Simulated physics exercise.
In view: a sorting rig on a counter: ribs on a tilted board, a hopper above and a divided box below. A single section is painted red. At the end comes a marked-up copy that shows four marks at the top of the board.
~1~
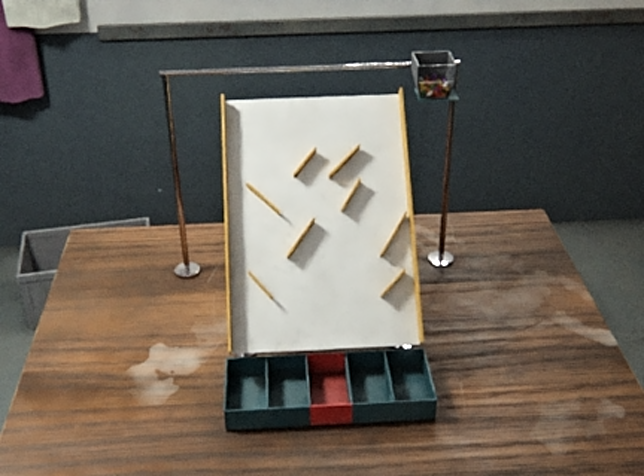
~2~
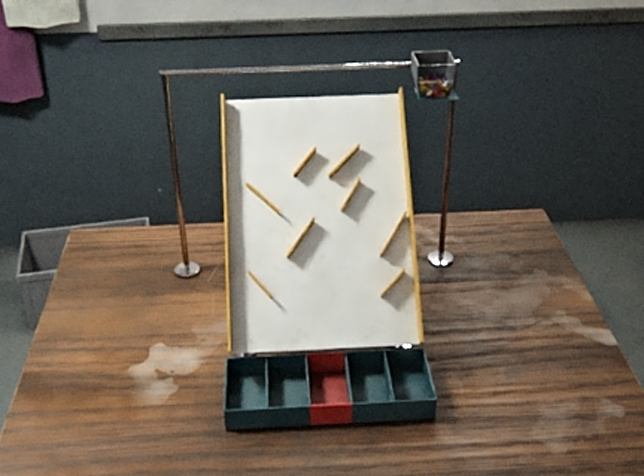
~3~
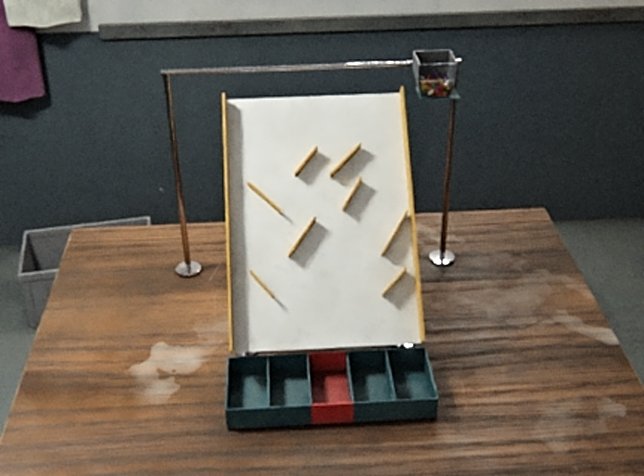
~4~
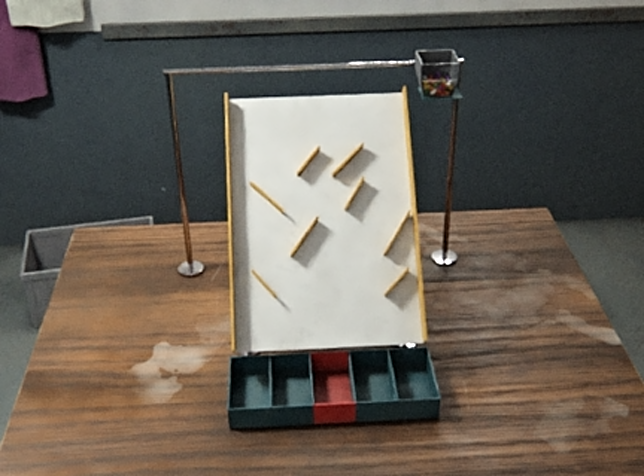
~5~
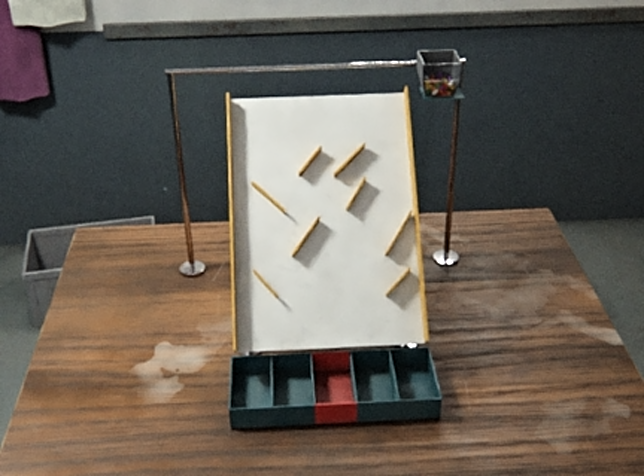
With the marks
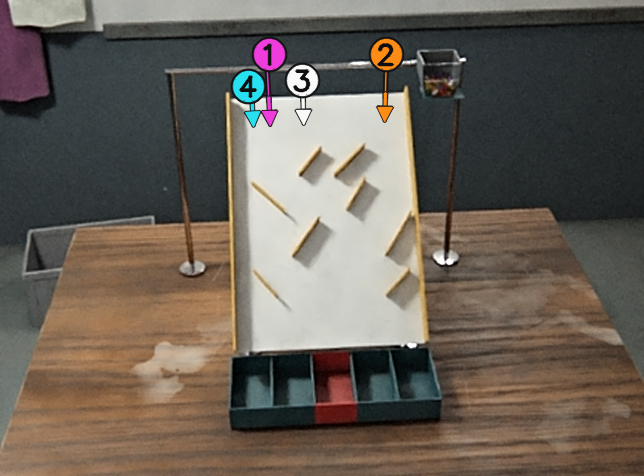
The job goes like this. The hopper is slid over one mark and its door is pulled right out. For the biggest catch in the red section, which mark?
The best mark is 2.
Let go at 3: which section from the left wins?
The second.
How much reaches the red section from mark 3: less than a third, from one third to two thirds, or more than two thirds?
Less than a third.
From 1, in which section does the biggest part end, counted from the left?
The second from the left.
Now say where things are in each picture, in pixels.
The first frame shows hopper near (432, 87), jelly beans, door shut.
The second frame shows ribs (294, 174) to (315, 147), (329, 175) to (360, 144), (247, 183) to (280, 211).
The third frame shows ribs (343, 208) to (361, 177), (289, 255) to (315, 217), (383, 253) to (407, 211).
The fourth frame shows ribs (252, 270) to (276, 296), (385, 294) to (409, 268).
The fifth frame shows red section near (336, 412), number 3 of 5 from the left.
On the marked copy, mark 1 meets the board at (269, 120); mark 2 meets the board at (384, 116); mark 3 meets the board at (303, 119); mark 4 meets the board at (253, 121).
For mark 1, a small share in the red section, all but a few in other sections.
For mark 2, close to half in the red section, close to half in other sections, only a few held on the board.
For mark 3, a small share in the red section, the bulk in other sections, only a few held on the board.
For mark 4, a small share in the red section, the bulk in other sections, only a few held on the board.
